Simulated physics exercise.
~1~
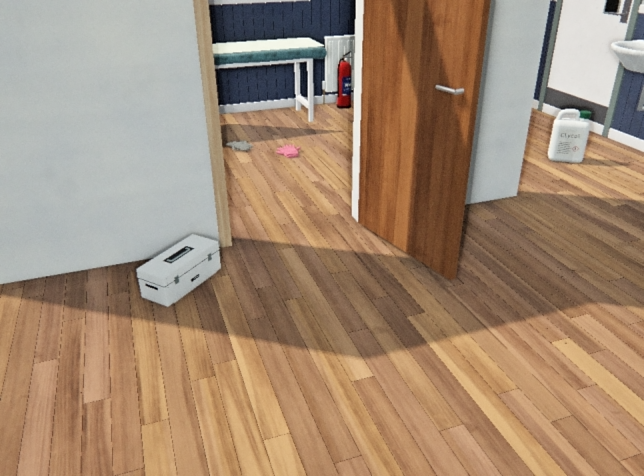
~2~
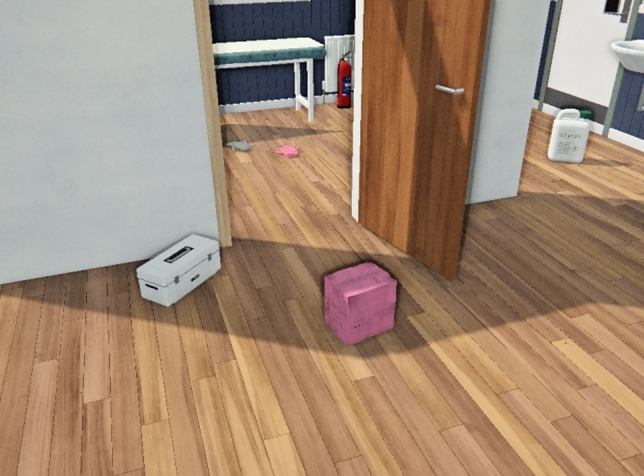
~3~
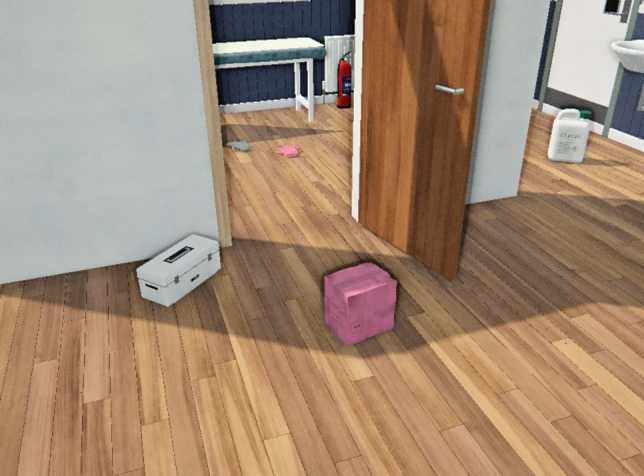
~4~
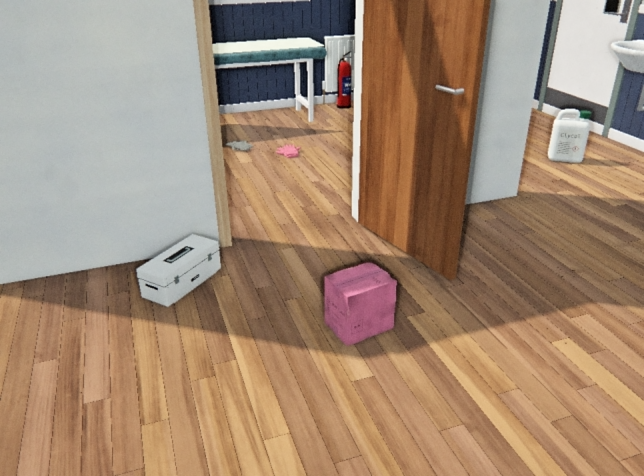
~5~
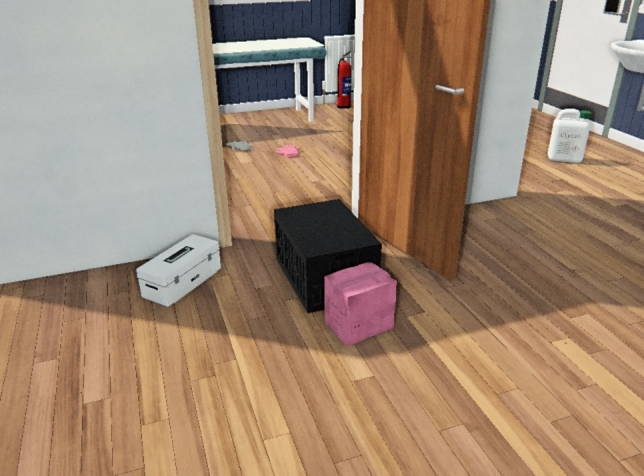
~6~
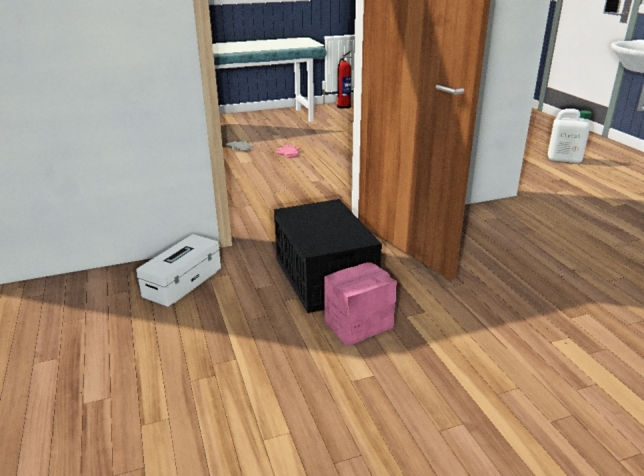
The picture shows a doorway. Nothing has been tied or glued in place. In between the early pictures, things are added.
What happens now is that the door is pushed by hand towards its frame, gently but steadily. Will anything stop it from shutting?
My guess is that the door will leave the doorway partly open.
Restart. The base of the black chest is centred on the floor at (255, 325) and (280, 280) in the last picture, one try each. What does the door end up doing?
Try 1: Door ends up flush. Try 2: Door stays partly open.
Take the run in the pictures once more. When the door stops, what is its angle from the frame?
I'd say it stays open by roughly 70 degrees.
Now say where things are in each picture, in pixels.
In the first frame, door wide open and still; white toolbox (181, 269).
In the second frame, door wide open and still; white toolbox (181, 269); pink box (360, 303).
In the third frame, door wide open and still; white toolbox (181, 269); pink box (360, 303).
In the fourth frame, door wide open and still; white toolbox (181, 269); pink box (360, 303).
In the fifth frame, door wide open and still; white toolbox (181, 269); pink box (360, 303).
In the sixth frame, door wide open and still; black chest (325, 252); white toolbox (181, 269).
Then, 0.60 s on from there, door 88° open.
Then, 0.80 s on from there, door 76° open.
In the end, door 72° open; all 3 unmoved. At the end, from the last picture's camera, black chest near (319, 252).
